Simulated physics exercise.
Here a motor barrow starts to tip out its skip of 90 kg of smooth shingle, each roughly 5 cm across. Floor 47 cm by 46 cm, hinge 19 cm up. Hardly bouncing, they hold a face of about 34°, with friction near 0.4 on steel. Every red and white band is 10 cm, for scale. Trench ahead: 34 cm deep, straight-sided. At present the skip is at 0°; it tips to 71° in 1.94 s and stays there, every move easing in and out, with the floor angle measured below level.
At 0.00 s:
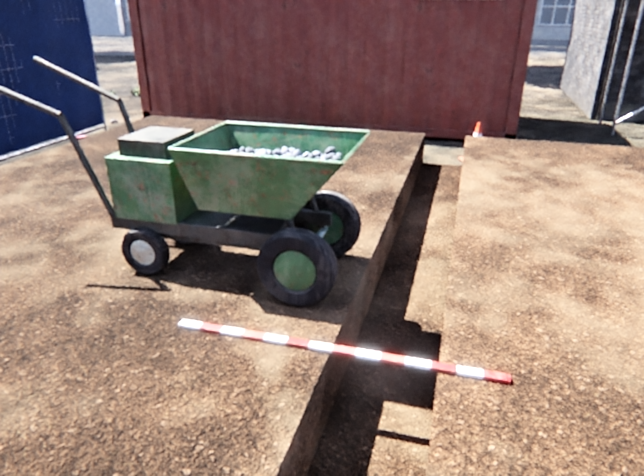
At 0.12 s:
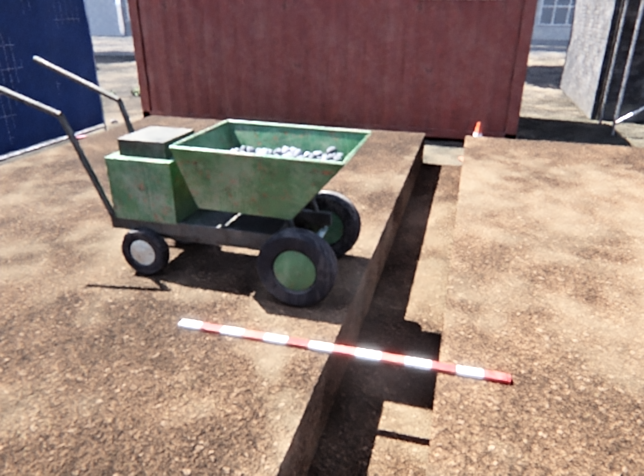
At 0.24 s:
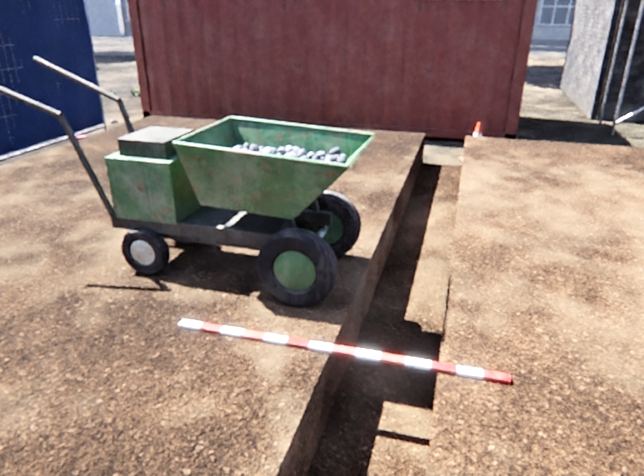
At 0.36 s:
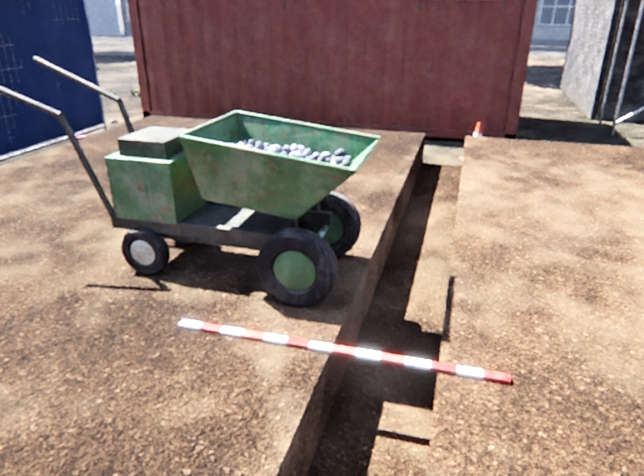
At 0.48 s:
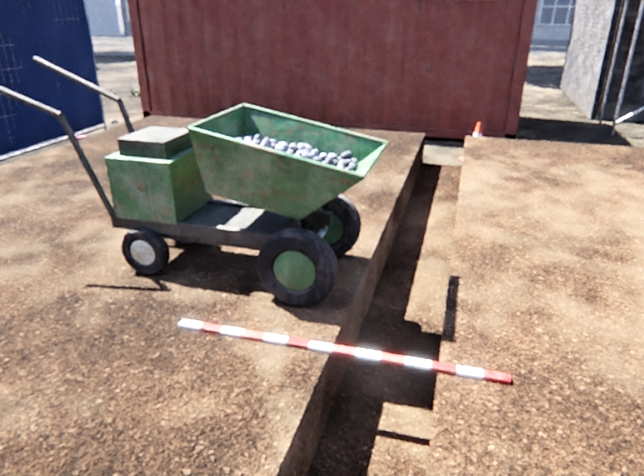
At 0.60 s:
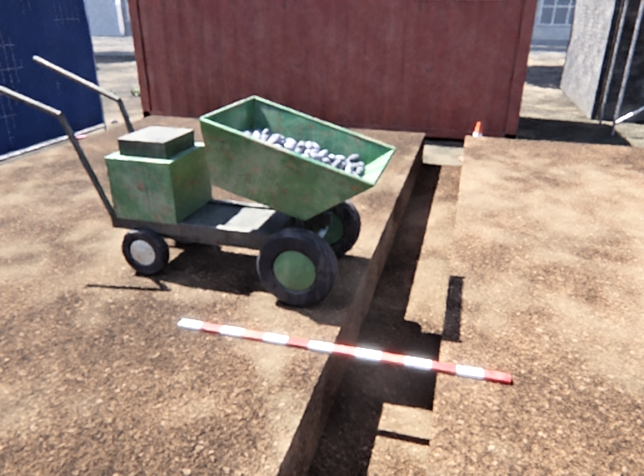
A green skip of pale stones on a wheeled barrow tilts steadily toward the right.
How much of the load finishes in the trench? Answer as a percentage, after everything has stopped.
Some 42 per cent of it.
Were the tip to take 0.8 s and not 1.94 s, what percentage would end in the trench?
Probably about 30 in a hundred.
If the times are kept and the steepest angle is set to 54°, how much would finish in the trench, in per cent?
About 35%.
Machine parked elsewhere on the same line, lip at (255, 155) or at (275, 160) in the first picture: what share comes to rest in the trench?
100 % and 100 %.
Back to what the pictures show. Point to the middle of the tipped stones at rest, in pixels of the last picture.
Roughly at pixel (466, 295).
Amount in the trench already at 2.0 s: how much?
15 per cent or so by then.
After 1.5 s the floor is at 60°; 99 % in the skip, 1 % in the trench; the foremost stones are at (430, 253).
After 2.0 s the floor is at 71°; 34 % in the skip, 17 % in the trench, 48 % past the trench; the foremost stones are at (558, 318).
After 2.4 s the floor is at 71°; 8 % in the skip, 30 % in the trench, 62 % past the trench; the foremost stones are at (625, 328).
After 4.3 s the floor is at 71°; 0 % in the skip, 42 % in the trench, 58 % past the trench; the foremost stones are past the picture's edge.
